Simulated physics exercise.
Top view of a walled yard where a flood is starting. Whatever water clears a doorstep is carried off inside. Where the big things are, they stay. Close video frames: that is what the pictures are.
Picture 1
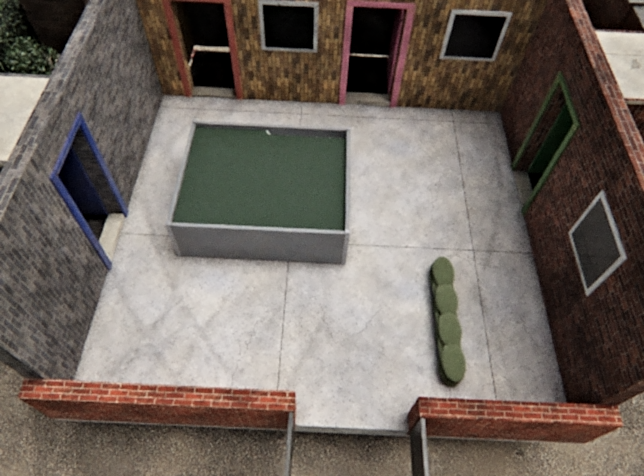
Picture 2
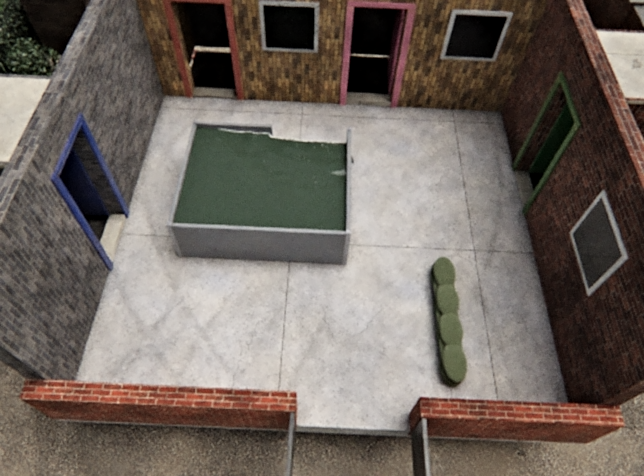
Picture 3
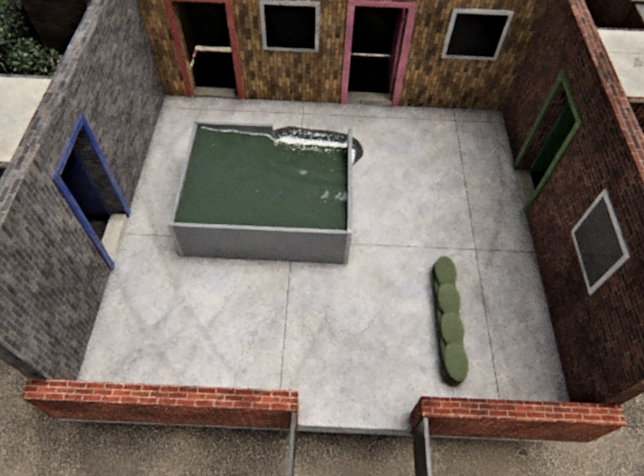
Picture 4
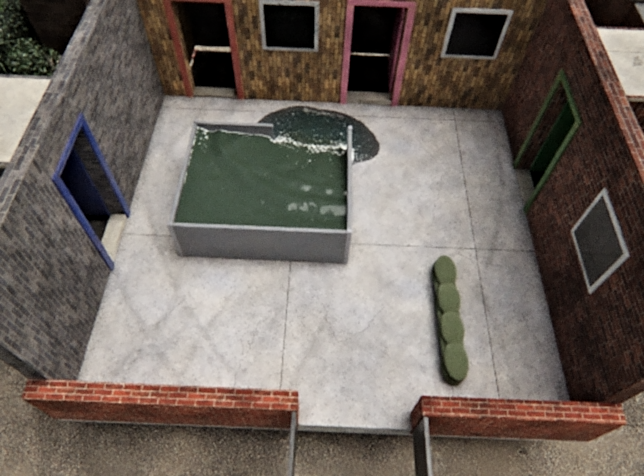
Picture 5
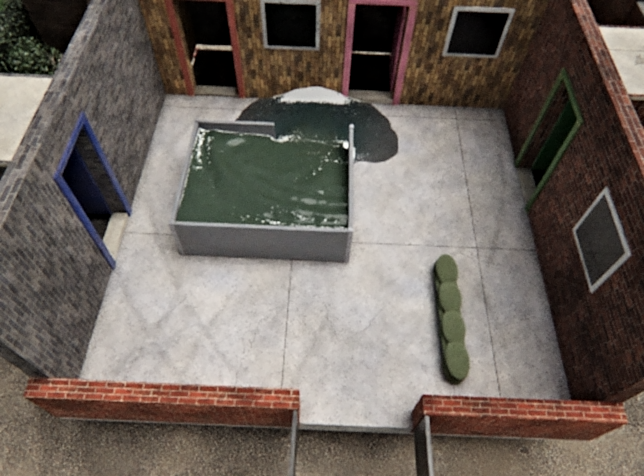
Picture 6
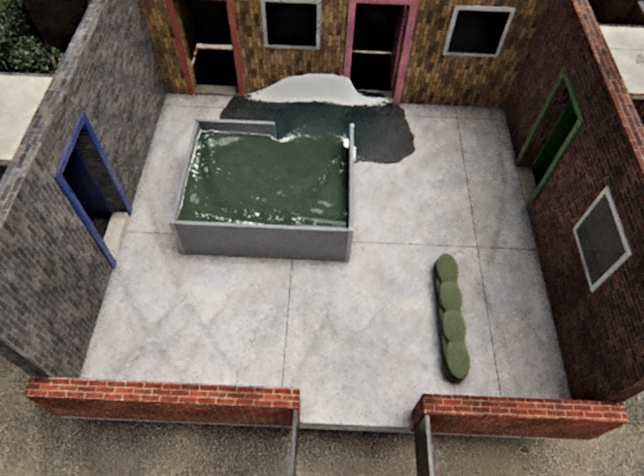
To begin with, a grey tank full of dark green water sits still in a walled yard with a row of rounded bushes. Then water breaks out through a gap on the tank's far side, foaming as it pours onto the pale floor. The dark pool widens toward the back wall and its doorways.
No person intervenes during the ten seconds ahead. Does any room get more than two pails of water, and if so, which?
Outcome: Pink door: Exceeds two buckets, blue door: Within two buckets, red door: Exceeds two buckets, green door: Exceeds two buckets.
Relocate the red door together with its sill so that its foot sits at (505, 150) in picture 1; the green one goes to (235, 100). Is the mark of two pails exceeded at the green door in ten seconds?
One by one: The green one is over.
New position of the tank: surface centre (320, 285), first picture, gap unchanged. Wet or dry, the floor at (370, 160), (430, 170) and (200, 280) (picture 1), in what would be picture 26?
One after the other: Reached, reached, untouched.
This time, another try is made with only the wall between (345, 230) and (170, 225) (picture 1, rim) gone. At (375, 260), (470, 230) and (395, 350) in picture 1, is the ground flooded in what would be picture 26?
Following the listed order, the three come out not reached, not reached and reached by the spill.
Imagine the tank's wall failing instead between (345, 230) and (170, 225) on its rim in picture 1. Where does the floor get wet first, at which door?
The answer is the blue one.
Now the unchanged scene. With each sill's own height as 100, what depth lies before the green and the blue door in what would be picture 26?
300 and 60 %, in that order.
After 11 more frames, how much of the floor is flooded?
30 %, roughly.
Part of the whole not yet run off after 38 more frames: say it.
Roughly 86 %.
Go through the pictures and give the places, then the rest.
The first picture shows the tank at (265, 176) is whole and still.
In the second picture, the front is at a hidden place, out from the gap on the tank's far side.
In the third picture, water pours out on the tank's far side and has run to a hidden place.
In the fourth picture, water pours out on the tank's far side and has run to (297, 109).
In the fifth picture, water pours out on the tank's far side and has run to (266, 100).
In the sixth picture, the front is at (239, 98), out from the gap on the tank's far side.
A moment on, water covers 20 % of the floor; the pink door over two buckets in, the blue door not reached, the red door under two buckets in, the green door not reached.
Next, water covers 30 % of the floor; the pink door far over two buckets in, the blue door not reached, the red door under two buckets in, the green door not reached.
Then, water covers 55 % of the floor; the pink door far over two buckets in, the blue door wet at the sill, nothing in, the red door over two buckets in, the green door over two buckets in.
Later, water covers 85 % of the floor; the pink door far over two buckets in, the blue door wet at the sill, nothing in, the red door over two buckets in, the green door over two buckets in.
In the end, water covers 95 % of the floor; the pink door far over two buckets in, the blue door wet at the sill, nothing in, the red door far over two buckets in, the green door far over two buckets in.
